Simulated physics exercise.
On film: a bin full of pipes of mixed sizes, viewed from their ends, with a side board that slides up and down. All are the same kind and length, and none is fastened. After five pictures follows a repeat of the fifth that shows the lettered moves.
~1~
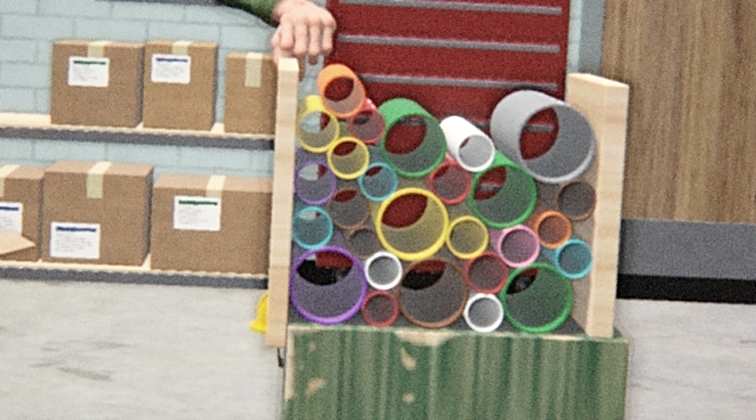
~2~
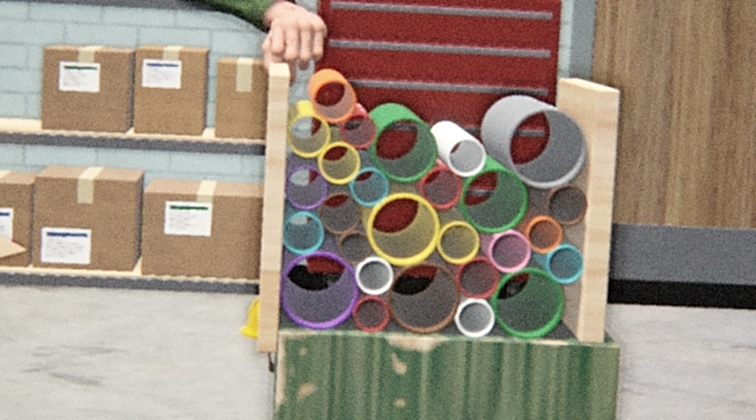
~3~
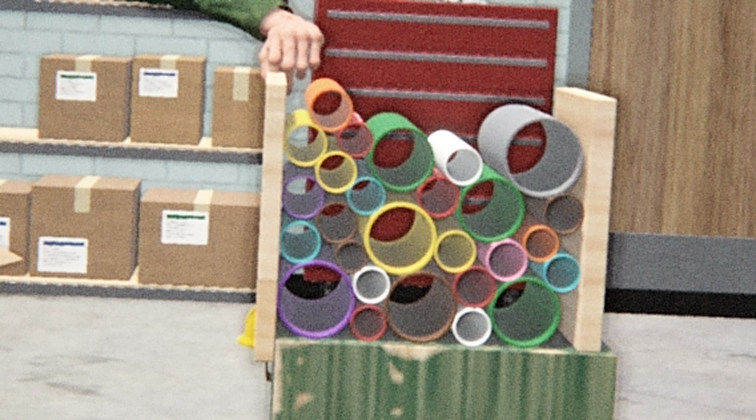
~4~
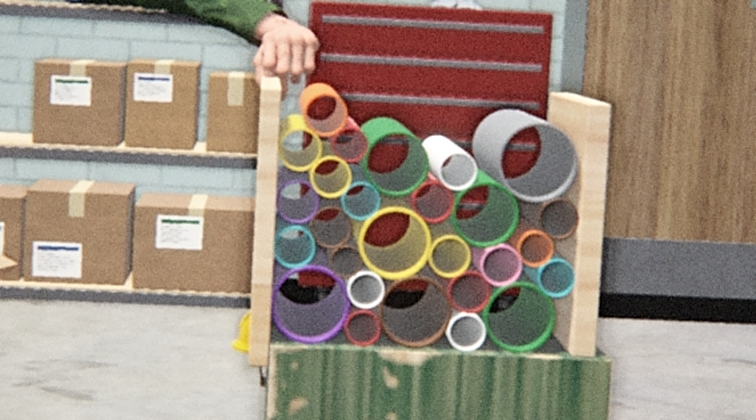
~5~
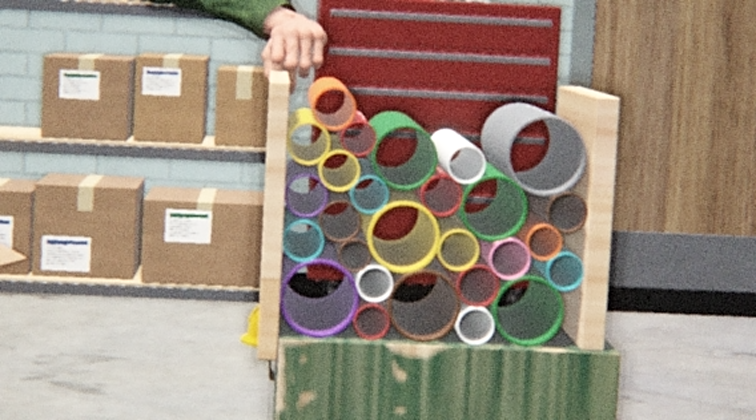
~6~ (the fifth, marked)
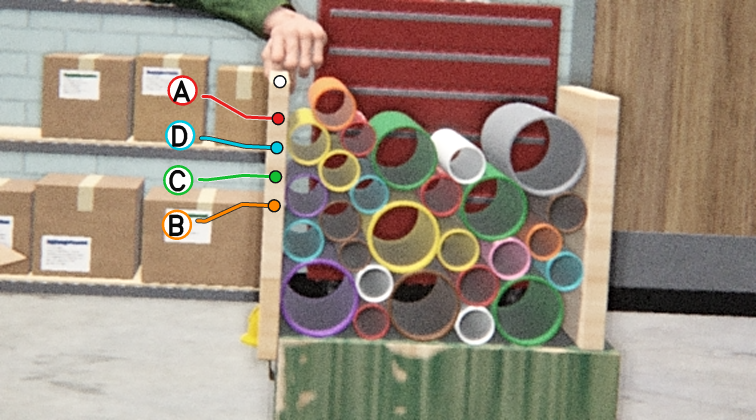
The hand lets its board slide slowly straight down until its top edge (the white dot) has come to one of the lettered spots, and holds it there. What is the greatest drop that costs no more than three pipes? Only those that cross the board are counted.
At most to B.
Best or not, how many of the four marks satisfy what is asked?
Four of the four.
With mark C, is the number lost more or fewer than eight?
Fewer than eight.
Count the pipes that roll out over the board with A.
With A, none.
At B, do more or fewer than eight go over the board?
Fewer than eight.
On the marked copy, A at (279, 118); B at (275, 206); C at (276, 177); D at (277, 148); the white dot at (280, 82).
With B. Early on, top of the board (287, 141).
Further on, top of the board (284, 206).
At the end, top of the board (284, 206), two out over the board.
As for the rest, A none out over the board; C none out over the board; D none out over the board.
